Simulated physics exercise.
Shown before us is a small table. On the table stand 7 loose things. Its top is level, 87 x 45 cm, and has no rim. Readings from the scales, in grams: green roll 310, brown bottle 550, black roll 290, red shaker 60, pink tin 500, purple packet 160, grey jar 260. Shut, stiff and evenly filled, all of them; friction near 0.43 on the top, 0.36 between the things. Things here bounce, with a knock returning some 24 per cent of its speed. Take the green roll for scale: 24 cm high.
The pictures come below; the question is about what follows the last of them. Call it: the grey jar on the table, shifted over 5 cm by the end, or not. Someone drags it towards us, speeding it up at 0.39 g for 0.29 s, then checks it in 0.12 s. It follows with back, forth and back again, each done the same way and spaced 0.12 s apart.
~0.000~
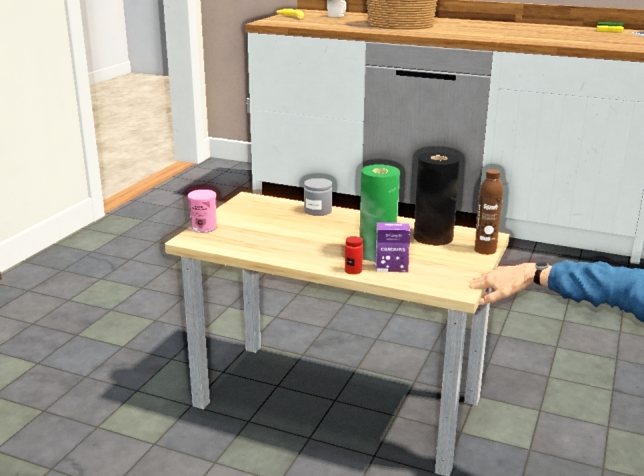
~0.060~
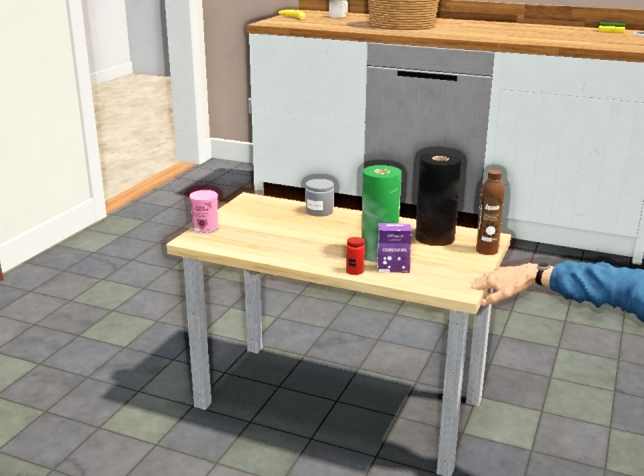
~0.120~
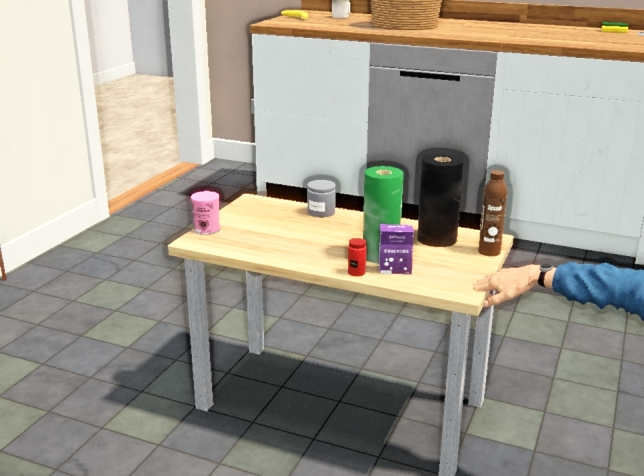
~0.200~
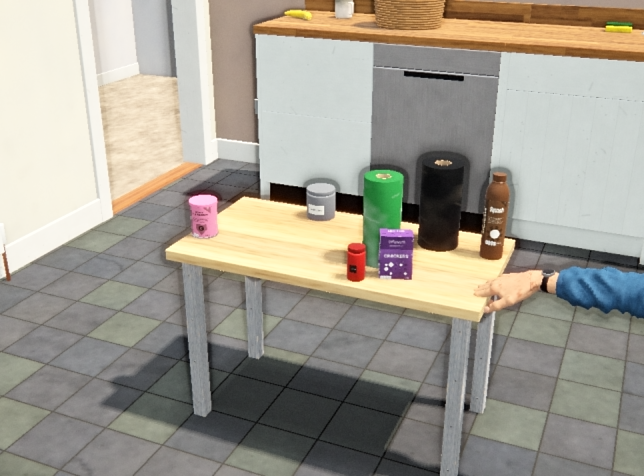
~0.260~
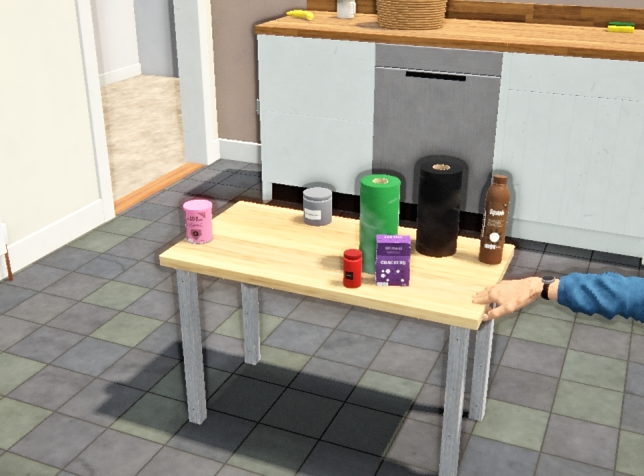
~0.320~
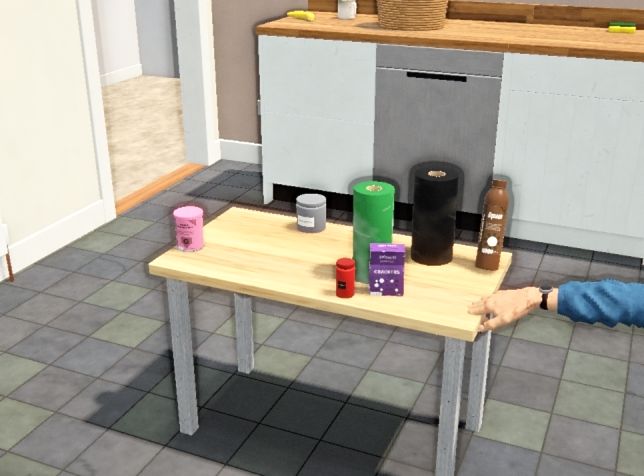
Not shifted.
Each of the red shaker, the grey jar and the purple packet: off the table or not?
Outcome: The red shaker departs its support; the grey jar remains on its support; the purple packet departs its support.
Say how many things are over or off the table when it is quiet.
That makes 4.
Around 0.72 s, table 19 cm from its start; green roll, red shaker and purple packet now off the table; grey jar shifted 9 cm near (289, 232); pink tin shifted 10 cm.
Around 1.02 s, grey jar shifted 4 cm near (323, 203); brown bottle on its side; pink tin shifted 6 cm.
Around 1.42 s, table 18 cm from its start; brown bottle on its side; pink tin shifted 3 cm.
Around 1.92 s, table 7 cm from its start; grey jar shifted 9 cm near (306, 218); brown bottle on its side; pink tin at 14° to upright.
Finally (3.1 s), off the table, green roll, red shaker and purple packet; on their side or leaning hard on the table, brown bottle; not toppled but over 5 cm from the start, pink tin; the other 2 still in place (within 5 cm). Final places as that camera would see them, grey jar near (327, 200).
